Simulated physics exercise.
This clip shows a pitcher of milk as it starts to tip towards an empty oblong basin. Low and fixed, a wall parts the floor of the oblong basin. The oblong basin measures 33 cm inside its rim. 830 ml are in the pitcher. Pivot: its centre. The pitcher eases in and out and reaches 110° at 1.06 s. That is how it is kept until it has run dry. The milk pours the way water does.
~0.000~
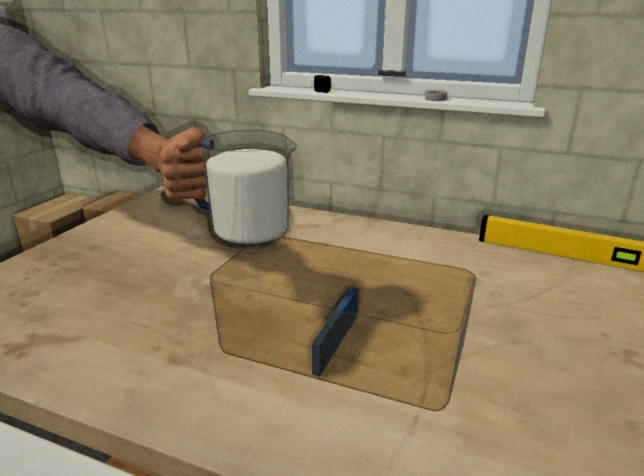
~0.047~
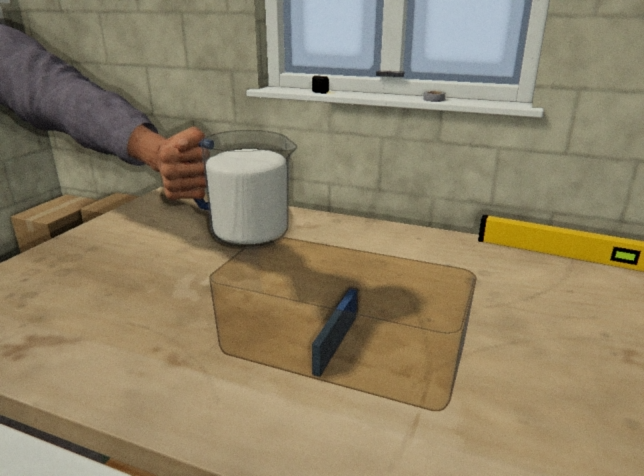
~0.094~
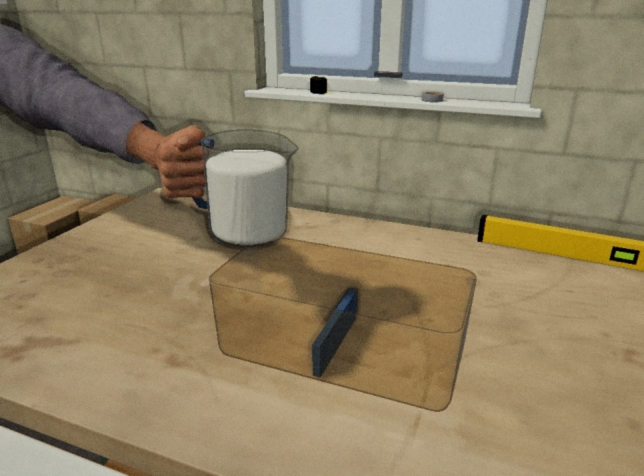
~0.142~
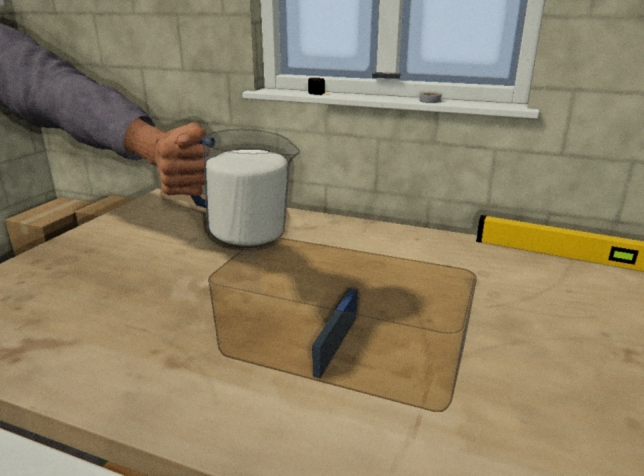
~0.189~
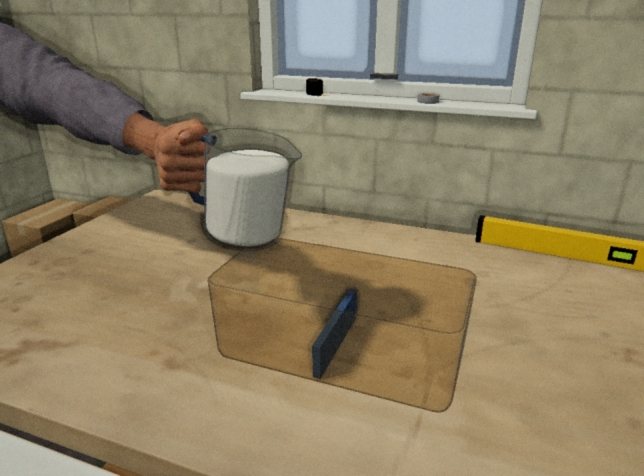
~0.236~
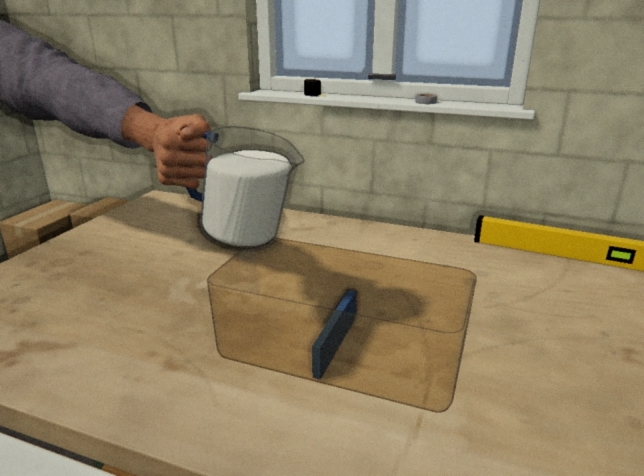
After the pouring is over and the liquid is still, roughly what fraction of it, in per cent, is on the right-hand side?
Roughly 52 out of 100 parts.
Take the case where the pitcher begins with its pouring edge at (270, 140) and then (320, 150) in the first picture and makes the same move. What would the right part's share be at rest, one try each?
Near 5 in a hundred on the first go and near 85 in a hundred on the second.
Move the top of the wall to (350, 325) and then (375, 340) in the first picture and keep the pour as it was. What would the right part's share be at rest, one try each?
First try about 30 %, second try about 10 %.
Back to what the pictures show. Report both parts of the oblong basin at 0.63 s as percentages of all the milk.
I'd say some 0 on the left and some 5 on the right.
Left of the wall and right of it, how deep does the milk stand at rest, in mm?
Roughly 18 mm on the left side and 18 mm on the right side.
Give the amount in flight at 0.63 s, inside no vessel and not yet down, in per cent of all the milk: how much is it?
It comes to roughly 14 per cent.
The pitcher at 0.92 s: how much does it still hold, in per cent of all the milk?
About 24 per cent.
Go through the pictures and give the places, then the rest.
It leans 0°; its right rim is at (295, 147); the milk meets the walls at (215, 155) and (285, 163); the oblong basin's rim runs from (236, 256) to (469, 302); the wall's top is at (336, 315), in the first picture.
It leans 1°; its right rim is at (296, 148); the milk meets the walls at (215, 155) and (285, 163), in the second picture.
It leans 2°; its right rim is at (297, 149); the milk meets the walls at (215, 155) and (285, 164), in the third picture.
It leans 5°; its right rim is at (298, 152); the milk meets the walls at (216, 156) and (286, 165), in the fourth picture.
It leans 8°; its right rim is at (301, 156); the milk meets the walls at (216, 156) and (288, 166), in the fifth picture.
It leans 13°; its right rim is at (303, 162); the milk meets the walls at (216, 157) and (290, 167), in the sixth picture.
By 0.63 s the tilt is 72° and 81 per cent is still to pour, 0 is left of the wall and 5 right of it.
By 0.92 s the tilt is 106° and 24 per cent is still to pour, 19 is left of the wall and 45 right of it.
By 1.23 s the tilt is 110° and 1 per cent is still to pour, 46 is left of the wall and 52 right of it.
By 1.56 s the tilt is 110° and 0 per cent is still to pour, 47 is left of the wall and 52 right of it.
At rest 47 per cent lies left of the wall, 52 right of it and 1 outside.
